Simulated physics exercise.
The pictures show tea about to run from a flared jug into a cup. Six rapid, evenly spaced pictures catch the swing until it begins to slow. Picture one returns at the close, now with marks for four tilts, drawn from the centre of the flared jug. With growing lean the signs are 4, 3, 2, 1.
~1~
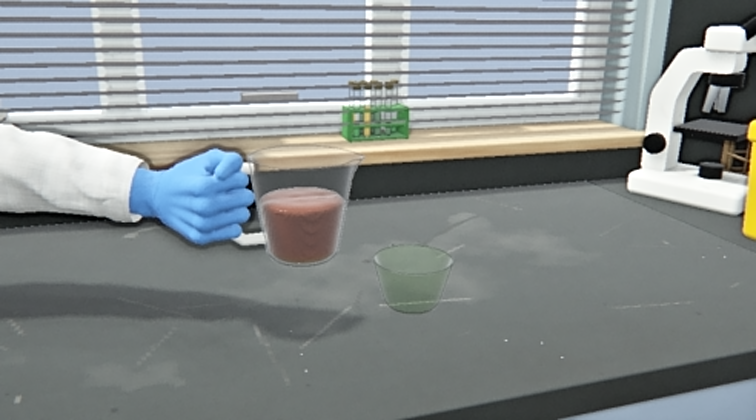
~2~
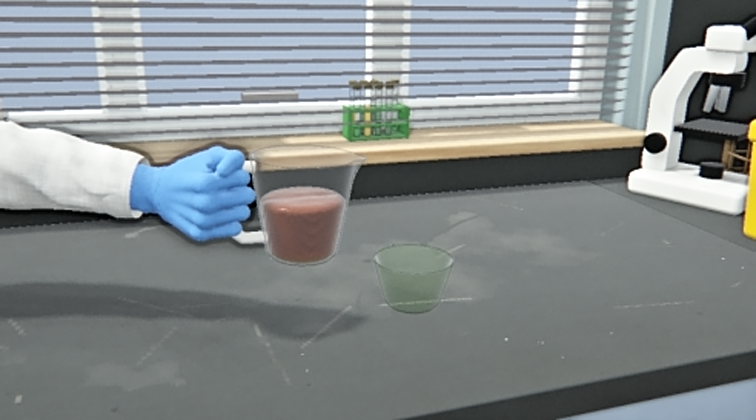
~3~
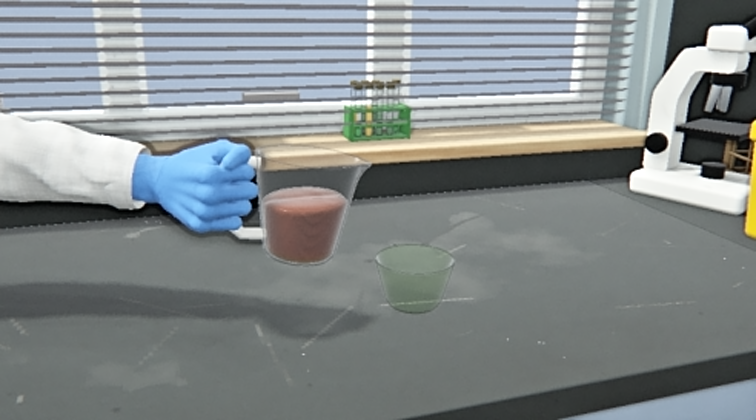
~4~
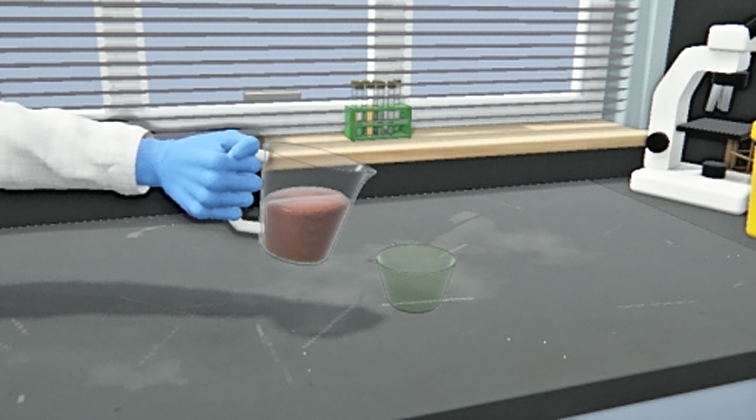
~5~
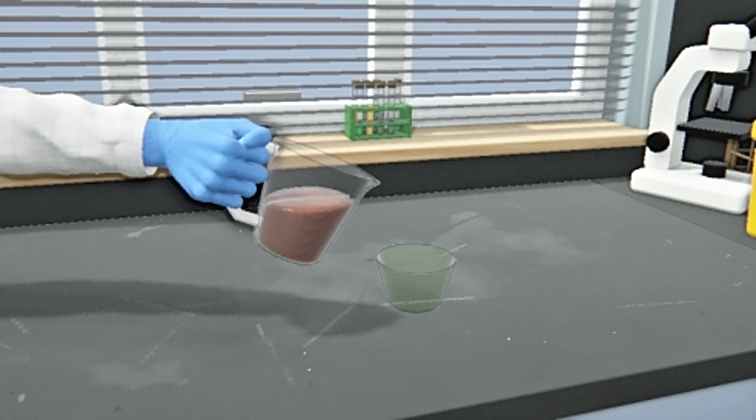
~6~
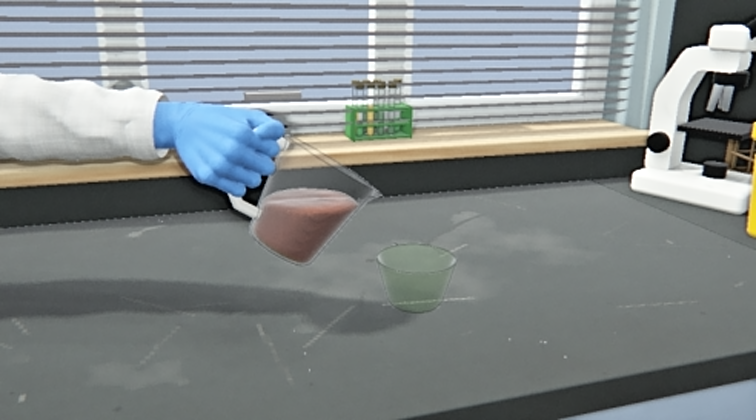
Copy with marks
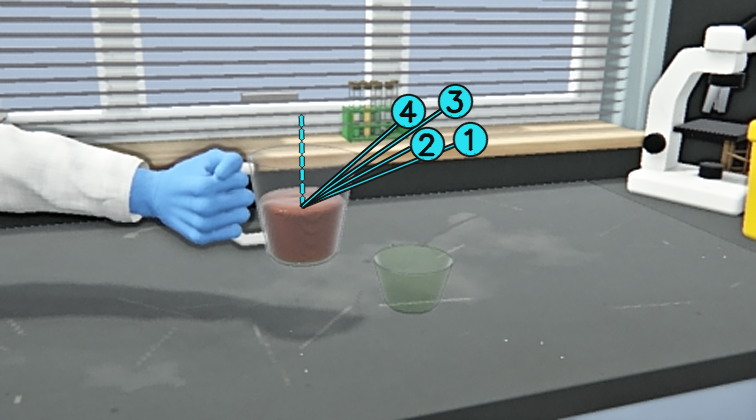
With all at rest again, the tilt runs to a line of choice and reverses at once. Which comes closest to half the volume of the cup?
The best line is 2.
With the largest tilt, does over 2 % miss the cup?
Yes, it does.
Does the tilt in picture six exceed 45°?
No, it does not.
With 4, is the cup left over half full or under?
Under.
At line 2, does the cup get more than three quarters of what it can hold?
No, it does not.
On the marked copy, 1 at (454, 145); 2 at (409, 148); 3 at (441, 110); 4 at (396, 124).
Choosing 1, the cup ends with about 62 % of what it can hold; 11 % of the tea is spilt.
Choosing 2, the cup ends with about 52 % of what it can hold; 3 % of the tea is spilt.
Choosing 3, the cup ends with about 32 % of what it can hold; 3 % of the tea is spilt.
Choosing 4, the cup ends with about 17 % of what it can hold.
